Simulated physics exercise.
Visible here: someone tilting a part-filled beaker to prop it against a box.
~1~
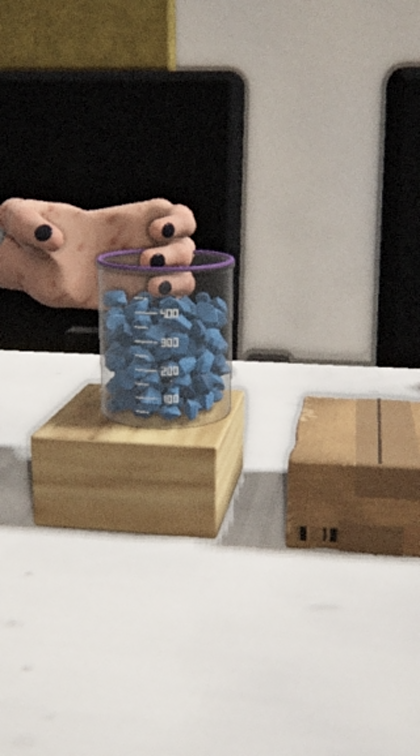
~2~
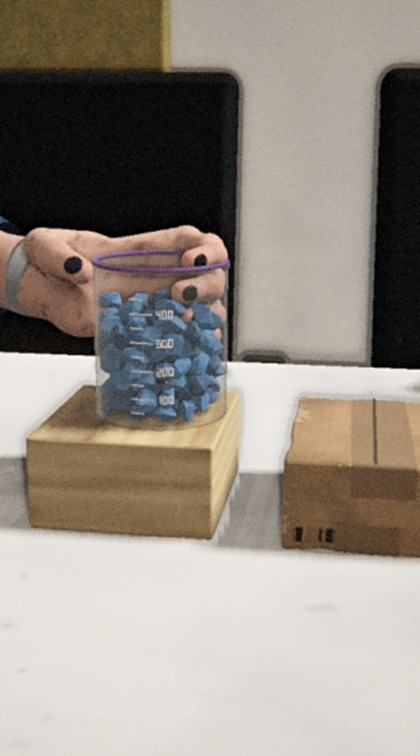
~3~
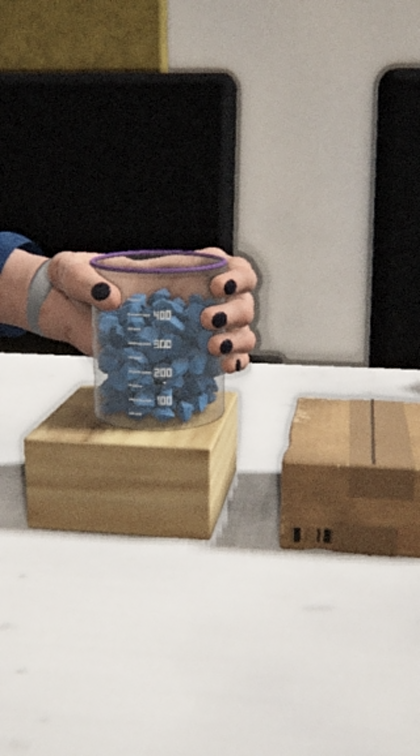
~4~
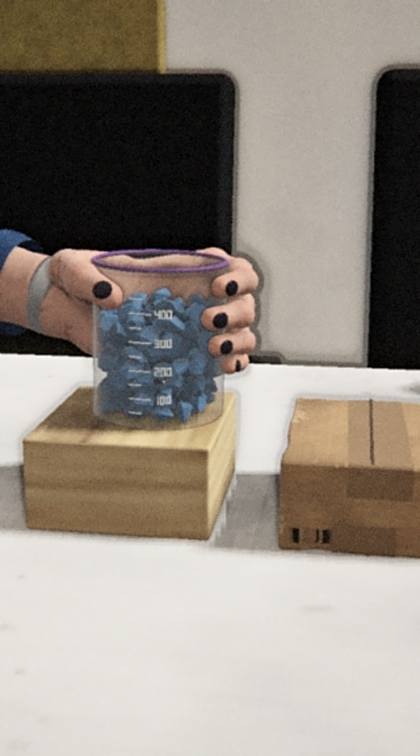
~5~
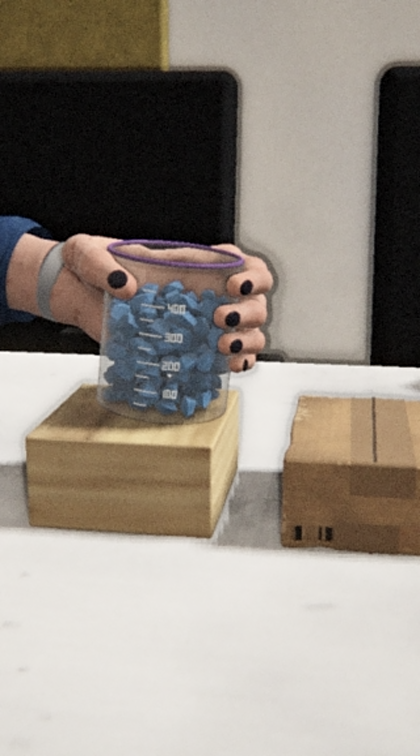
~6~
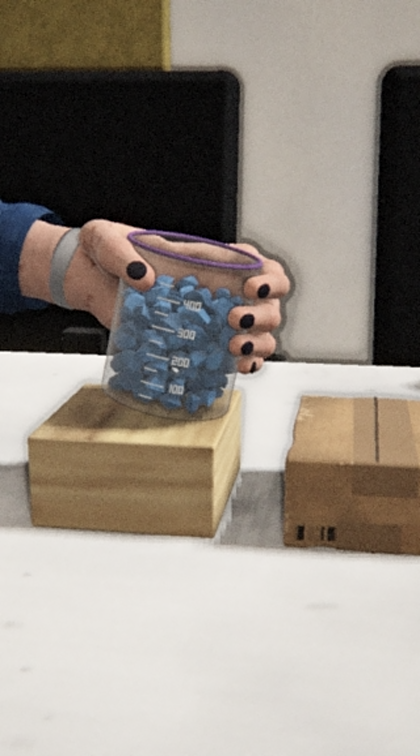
A clear beaker mostly filled with blue stones stood on a wooden block beside a cardboard box while a hand with dark nails wrapped around it from behind, then tilted it slightly to the right.
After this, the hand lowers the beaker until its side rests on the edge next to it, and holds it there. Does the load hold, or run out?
It's going to lose some at that tilt.
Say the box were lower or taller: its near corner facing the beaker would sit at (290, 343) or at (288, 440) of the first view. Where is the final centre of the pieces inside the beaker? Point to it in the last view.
(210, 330) and (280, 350), approximately.
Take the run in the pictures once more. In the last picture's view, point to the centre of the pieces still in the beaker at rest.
(295, 369) or thereabouts.
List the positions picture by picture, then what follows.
In the first picture, beaker at (166, 335), three quarters full of aquarium stones; box at (377, 470), its top about level with the beaker's foot.
In the second picture, beaker at (161, 337), upright; rim at (225, 263); top of the contents at (157, 323).
In the third picture, beaker at (159, 337), upright; rim at (223, 263); box at (371, 471).
In the fourth picture, beaker at (159, 336), upright; rim at (225, 264); top of the contents at (155, 323).
In the fifth picture, beaker at (169, 329), leaning 6°; rim at (241, 262); box at (372, 469).
In the sixth picture, beaker at (180, 324), leaning 12°; rim at (260, 265); box at (375, 468), its top about level with the beaker's foot.
Then, 0.46 s past the last view, the beaker leans 33°; everything is still inside.
Then, 1.05 s past the last view, the beaker leans 60°; everything is still inside.
Then, 1.69 s past the last view, the beaker leans 89°; a stray few of the aquarium stones out of it.
Finally, the beaker rests on the box at 94°; a small part of the aquarium stones out of it.
